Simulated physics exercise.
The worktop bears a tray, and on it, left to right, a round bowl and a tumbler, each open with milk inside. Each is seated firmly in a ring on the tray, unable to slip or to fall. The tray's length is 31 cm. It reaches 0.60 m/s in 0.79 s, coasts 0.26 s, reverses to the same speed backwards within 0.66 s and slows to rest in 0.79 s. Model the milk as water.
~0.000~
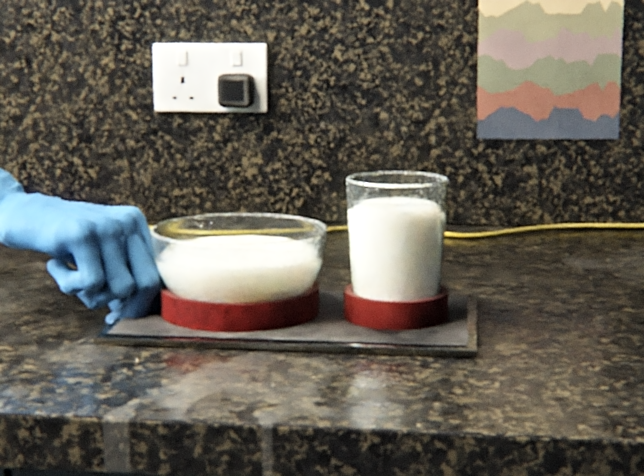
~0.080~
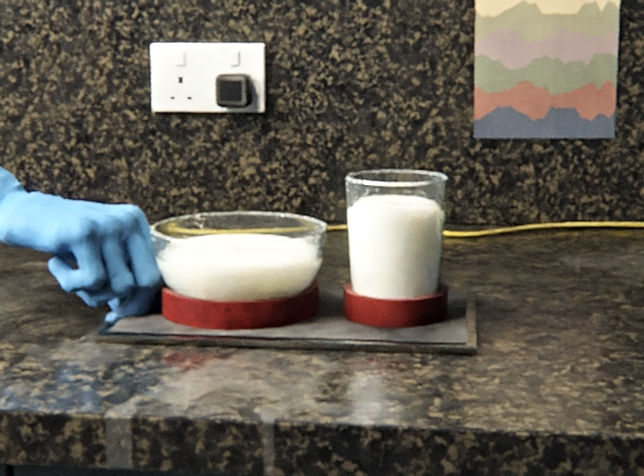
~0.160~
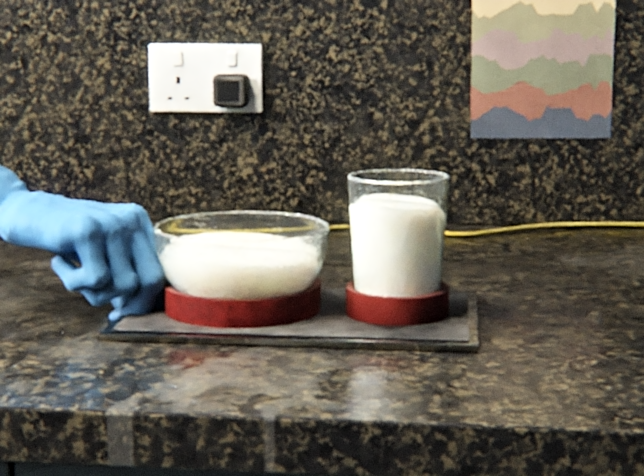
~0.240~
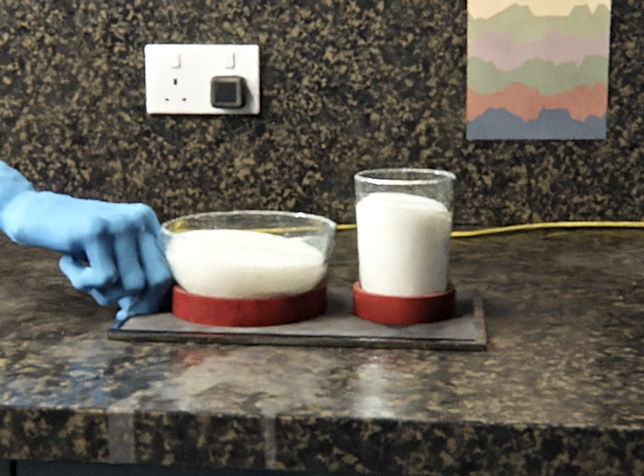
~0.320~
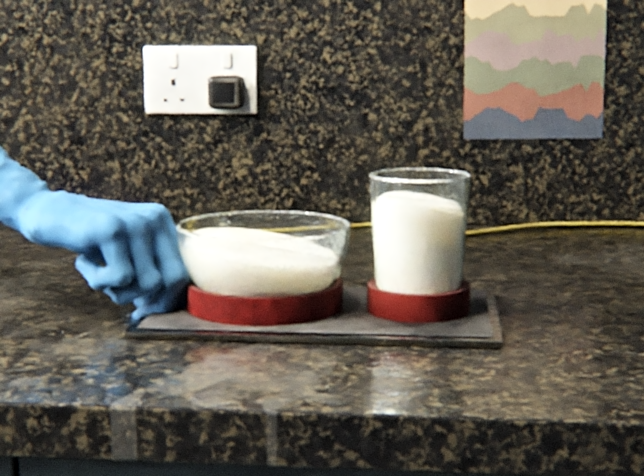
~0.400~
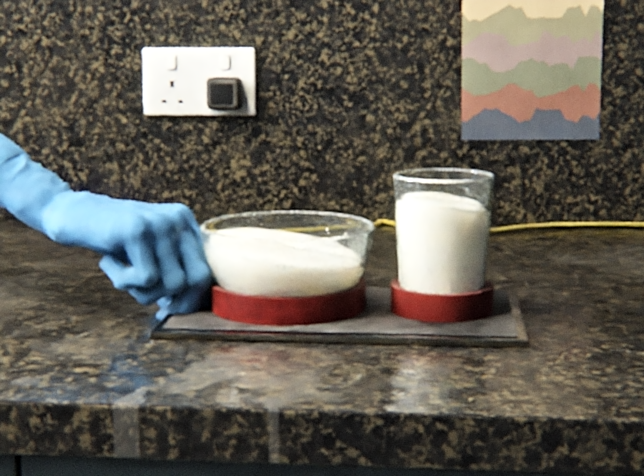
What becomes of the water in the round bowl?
Some escapes.
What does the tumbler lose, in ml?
Roughly 0 ml.
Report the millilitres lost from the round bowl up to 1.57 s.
By that moment, some 15 ml has gone.
By 0.99 s the tray moves at 0.60 m/s; losses from the left are 0, 0 ml.
By 1.57 s the tray moves at 0.48 m/s; losses from the left are 16, 0 ml.
By 2.16 s the tray moves at 0.23 m/s; losses from the left are 16, 0 ml.
By 2.75 s the tray moves at 0.00 m/s; losses from the left are 16, 0 ml.
At rest losses from the left are 16, 0 ml.
